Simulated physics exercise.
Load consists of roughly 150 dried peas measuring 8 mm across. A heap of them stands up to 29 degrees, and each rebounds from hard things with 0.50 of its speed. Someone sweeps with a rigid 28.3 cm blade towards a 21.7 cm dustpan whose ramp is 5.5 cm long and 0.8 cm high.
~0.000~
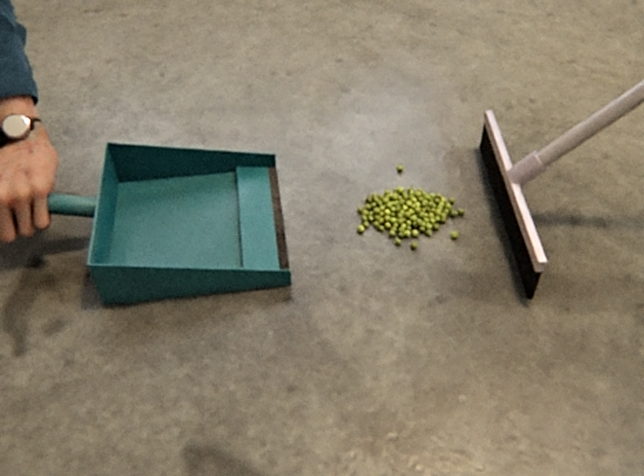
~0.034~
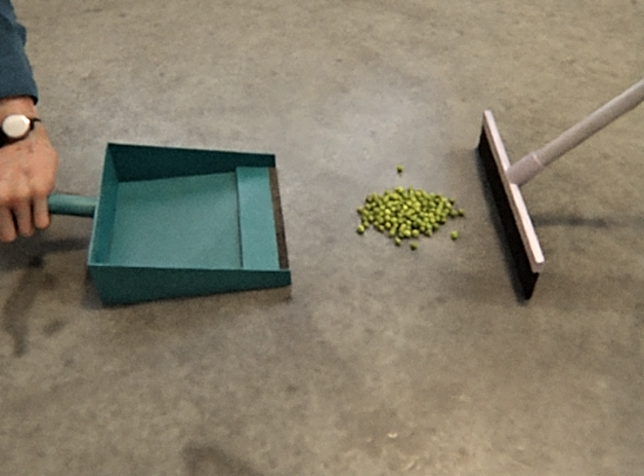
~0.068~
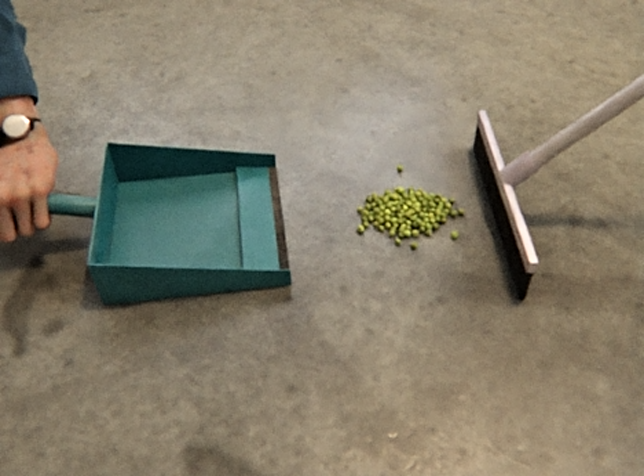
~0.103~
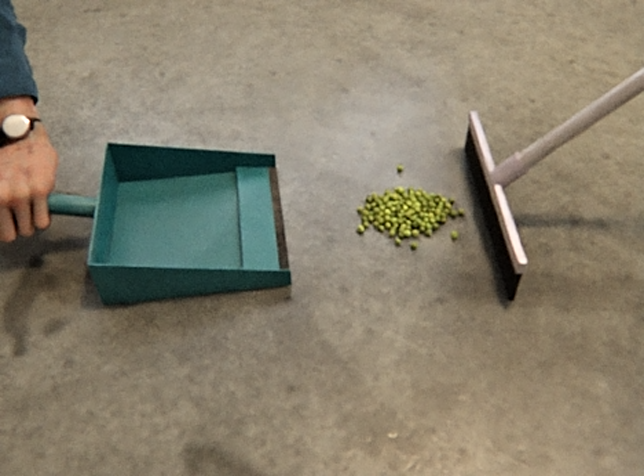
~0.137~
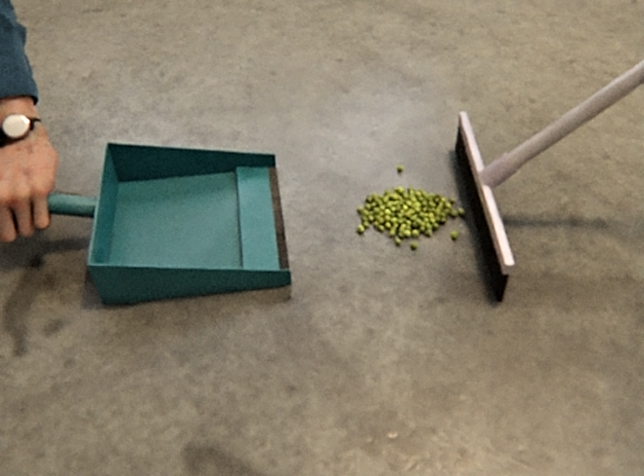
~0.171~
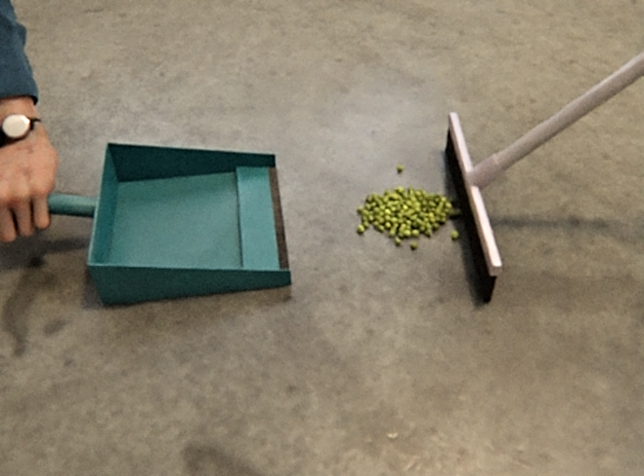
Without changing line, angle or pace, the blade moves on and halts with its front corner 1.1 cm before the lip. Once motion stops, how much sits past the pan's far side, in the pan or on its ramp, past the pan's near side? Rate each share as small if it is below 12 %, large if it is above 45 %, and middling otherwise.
Far side: Small, pan: Middling, near side: Small.
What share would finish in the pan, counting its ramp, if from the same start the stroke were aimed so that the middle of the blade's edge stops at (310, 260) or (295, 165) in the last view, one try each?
Around 25 per cent, and around 40 per cent.
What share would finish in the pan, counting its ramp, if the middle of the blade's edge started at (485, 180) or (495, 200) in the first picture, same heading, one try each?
First try about 45 per cent, second about 35 per cent.
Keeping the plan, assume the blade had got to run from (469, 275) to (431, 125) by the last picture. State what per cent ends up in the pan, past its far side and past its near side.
Final per cent - pan 35, far 5, near 5.
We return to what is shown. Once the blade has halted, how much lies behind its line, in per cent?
I'd put it near 0 in a hundred.
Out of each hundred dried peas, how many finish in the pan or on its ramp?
Some 30 %.
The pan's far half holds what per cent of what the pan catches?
I'd say near 50 per cent.
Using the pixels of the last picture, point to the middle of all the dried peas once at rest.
Close to pixel (285, 216).
After 0.42 s, middle of the blade 13 cm from the lip; 0 % over the lip, far side 0 %, near side 0 %.
After 0.59 s, middle of the blade 6 cm from the lip; 0 % over the lip, far side 0 %, near side 0 %.
After 0.87 s, middle of the blade 2 cm from the lip; 30 % over the lip, far side 5 %, near side 0 %.
By 1.5 s all is still; far side 5 %, pan 30 %, near side 0 %, in front of the lip or behind the blade 65 %.
